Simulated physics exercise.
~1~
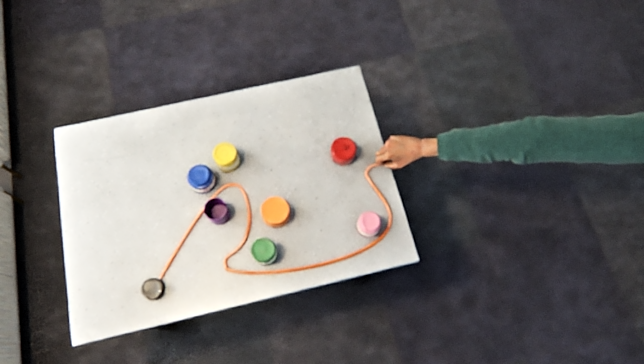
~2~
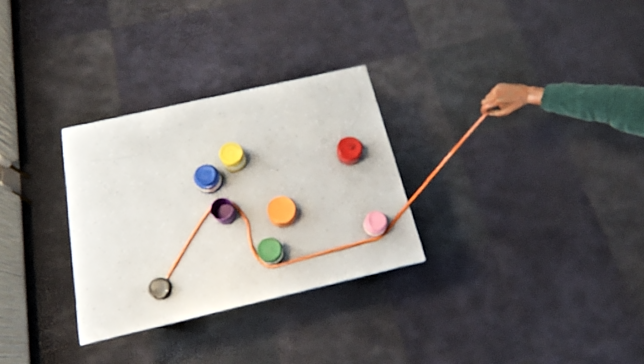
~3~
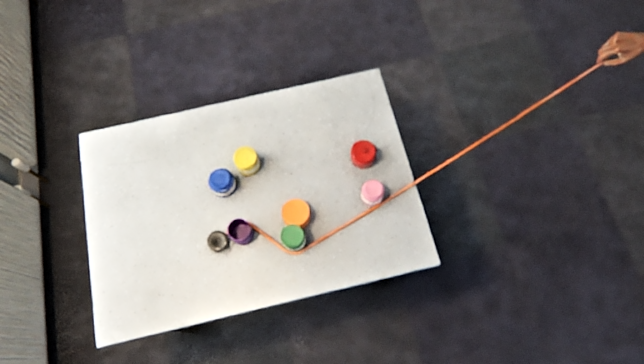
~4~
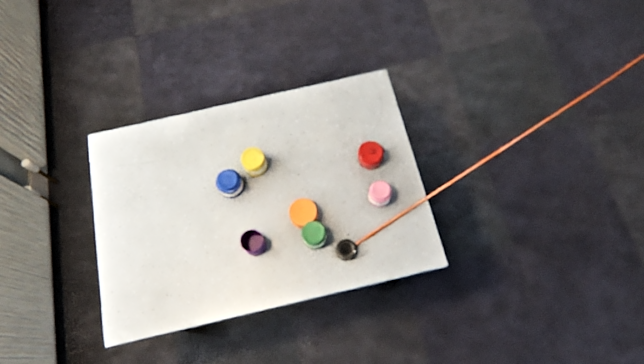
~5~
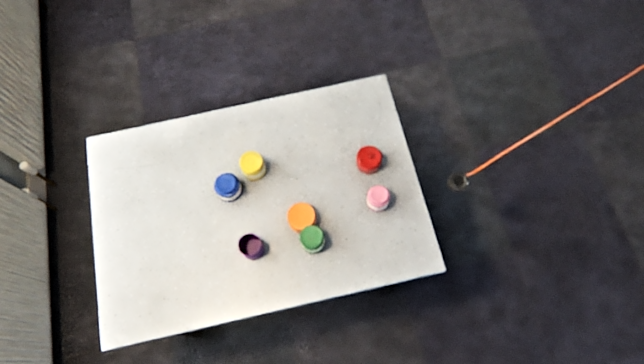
On a white tabletop, a hand pulled an orange cord looped among seven colourful pots to the upper right, nudging the pink, green and purple ones slightly as a small dark round object slid across and off the right edge, left hanging from the cord.
